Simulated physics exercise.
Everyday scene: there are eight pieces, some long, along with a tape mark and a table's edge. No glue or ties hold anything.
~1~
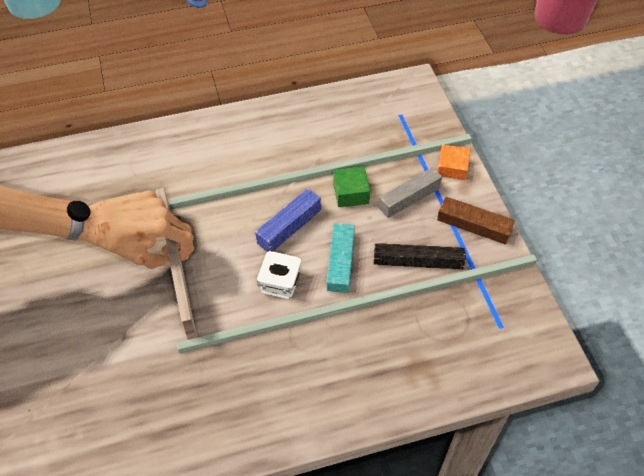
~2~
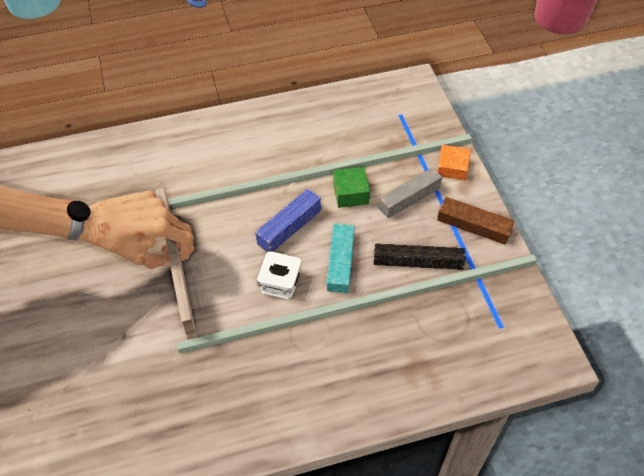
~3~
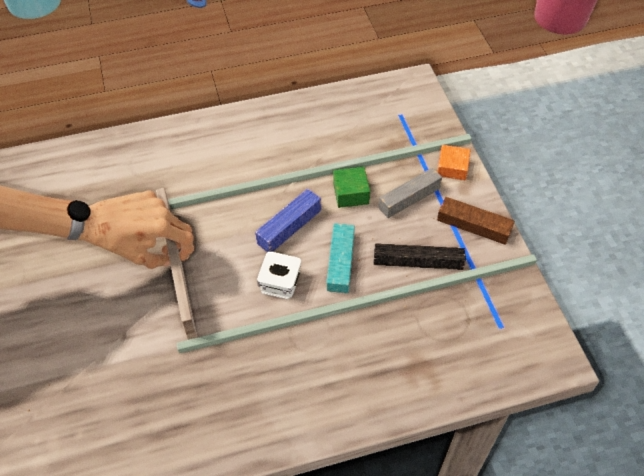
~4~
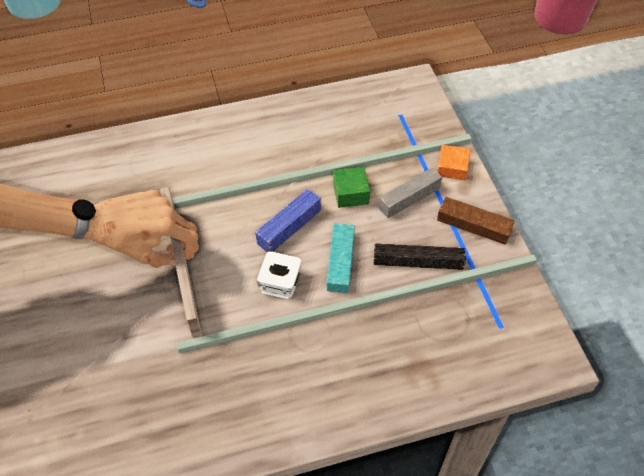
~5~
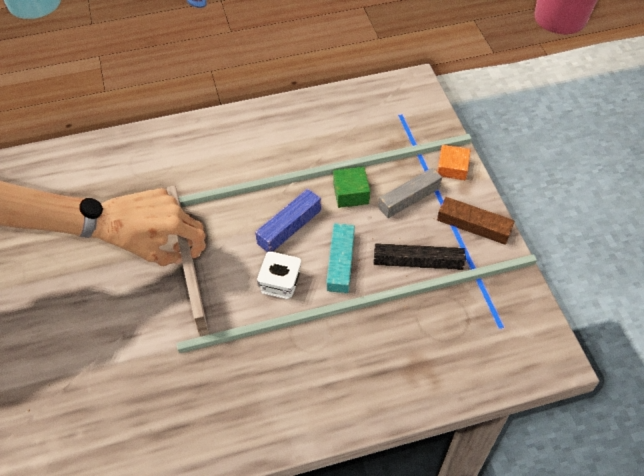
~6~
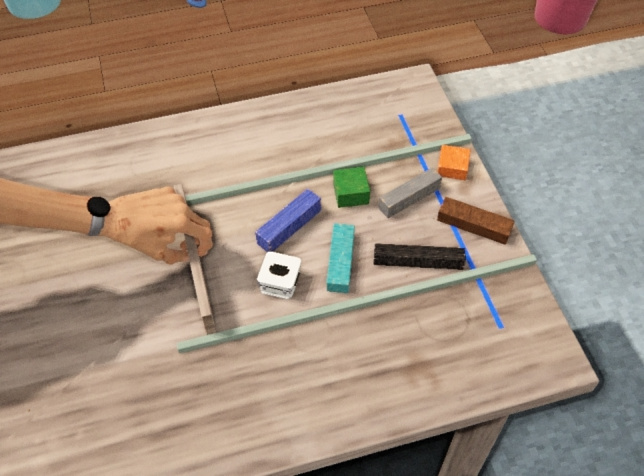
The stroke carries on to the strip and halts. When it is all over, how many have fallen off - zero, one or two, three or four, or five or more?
I expect three or else four of them will drop off.
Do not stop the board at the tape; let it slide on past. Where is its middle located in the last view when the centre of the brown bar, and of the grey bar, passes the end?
For the brown bar, about (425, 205); for the grey bar, about (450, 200).
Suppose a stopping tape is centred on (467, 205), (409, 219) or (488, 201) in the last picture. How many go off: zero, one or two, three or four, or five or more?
Taking the three tapes one at a time, the answers are five or more, then not one, then 5 or more.
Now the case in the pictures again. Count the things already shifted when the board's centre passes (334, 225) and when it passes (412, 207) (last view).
Tally: First 5; then 8.
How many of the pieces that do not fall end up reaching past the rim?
It would come to 1.
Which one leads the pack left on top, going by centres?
The grey bar is the one.
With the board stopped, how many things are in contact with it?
2 in contact.
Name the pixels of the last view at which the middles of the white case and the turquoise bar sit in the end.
Roughly (472, 222), and the other roughly (497, 218).
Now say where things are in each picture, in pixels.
The first frame shows orange block (454, 162); brown bar (475, 220); grey bar (410, 192); board (176, 261); tape (446, 210).
The second frame shows brown bar (475, 220); black bar (419, 256).
The third frame shows grey bar (410, 193); white case (280, 276).
The fourth frame shows orange block (454, 163); green block (351, 187).
The fifth frame shows brown bar (475, 220); turquoise bar (341, 257).
The sixth frame shows orange block (454, 163); brown bar (475, 220); grey bar (410, 193); board (194, 257); tape (446, 210).
Soon after, none off yet; orange block at rest near (454, 163); brown bar at rest near (475, 220); grey bar at rest near (410, 193).
In the end, the number that fall off is three or four; gone, black bar, brown bar and orange block.
